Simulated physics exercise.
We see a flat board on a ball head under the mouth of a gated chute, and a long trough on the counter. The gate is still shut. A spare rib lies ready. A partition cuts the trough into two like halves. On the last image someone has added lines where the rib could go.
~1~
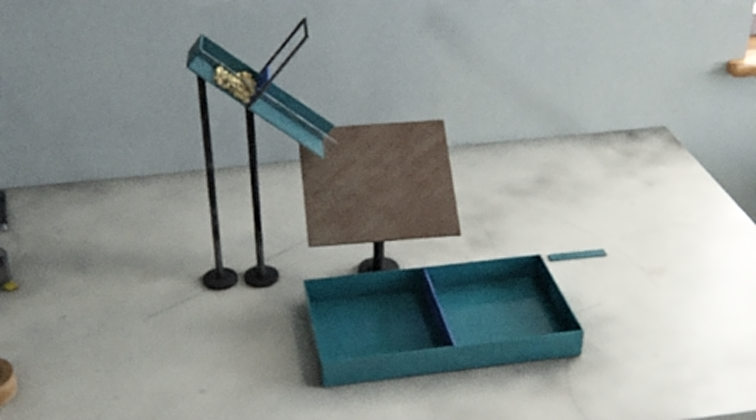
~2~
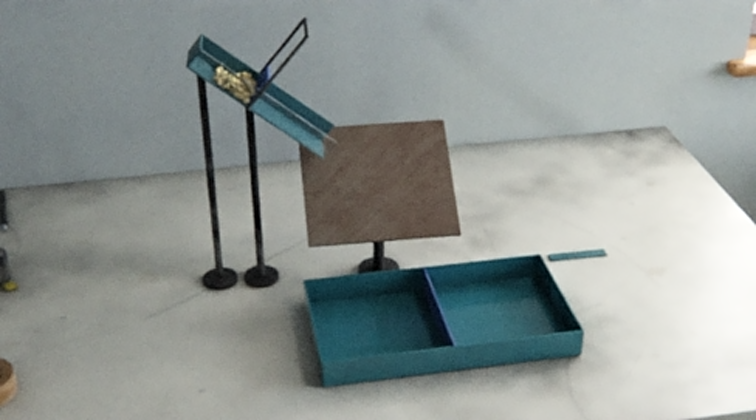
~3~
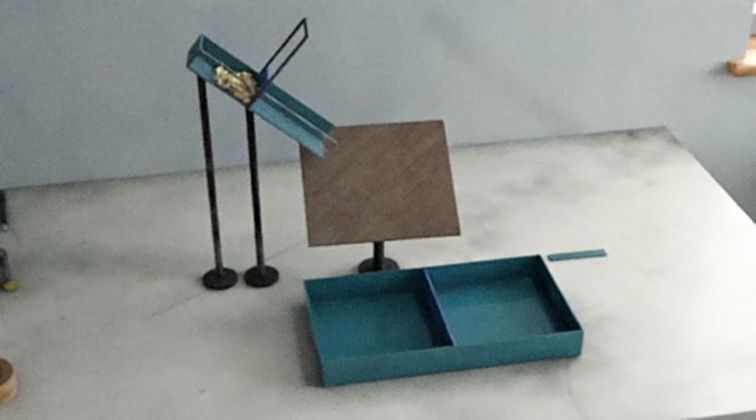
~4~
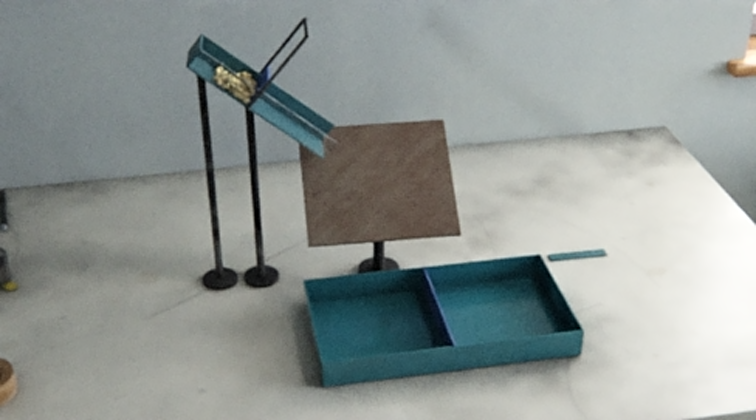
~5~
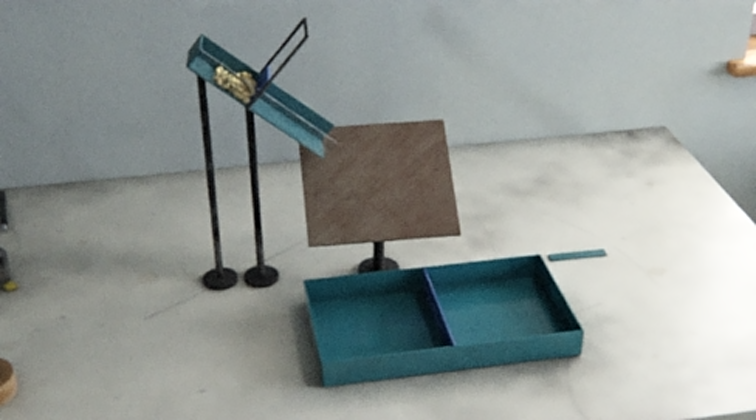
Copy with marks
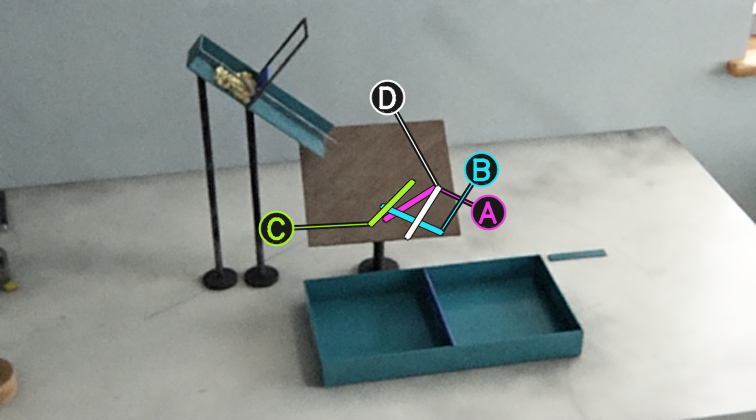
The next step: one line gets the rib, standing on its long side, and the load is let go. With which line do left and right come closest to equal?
Use line B.
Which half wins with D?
The left half.
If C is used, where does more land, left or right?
The left half.
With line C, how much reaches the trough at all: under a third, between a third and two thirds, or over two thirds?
It is over two thirds.
On the marked copy, line A from (436, 187) to (385, 219); line B from (383, 206) to (440, 232); line C from (412, 182) to (371, 223); line D from (438, 188) to (407, 236).
If A is chosen, of what is caught, nearly all in the left half, a small part in the right.
If B is chosen, of what is caught, about half in the left half, about half in the right.
If C is chosen, of what is caught, nearly all in the left half, a small part in the right.
If D is chosen, of what is caught, nearly all in the left half, a stray few in the right.
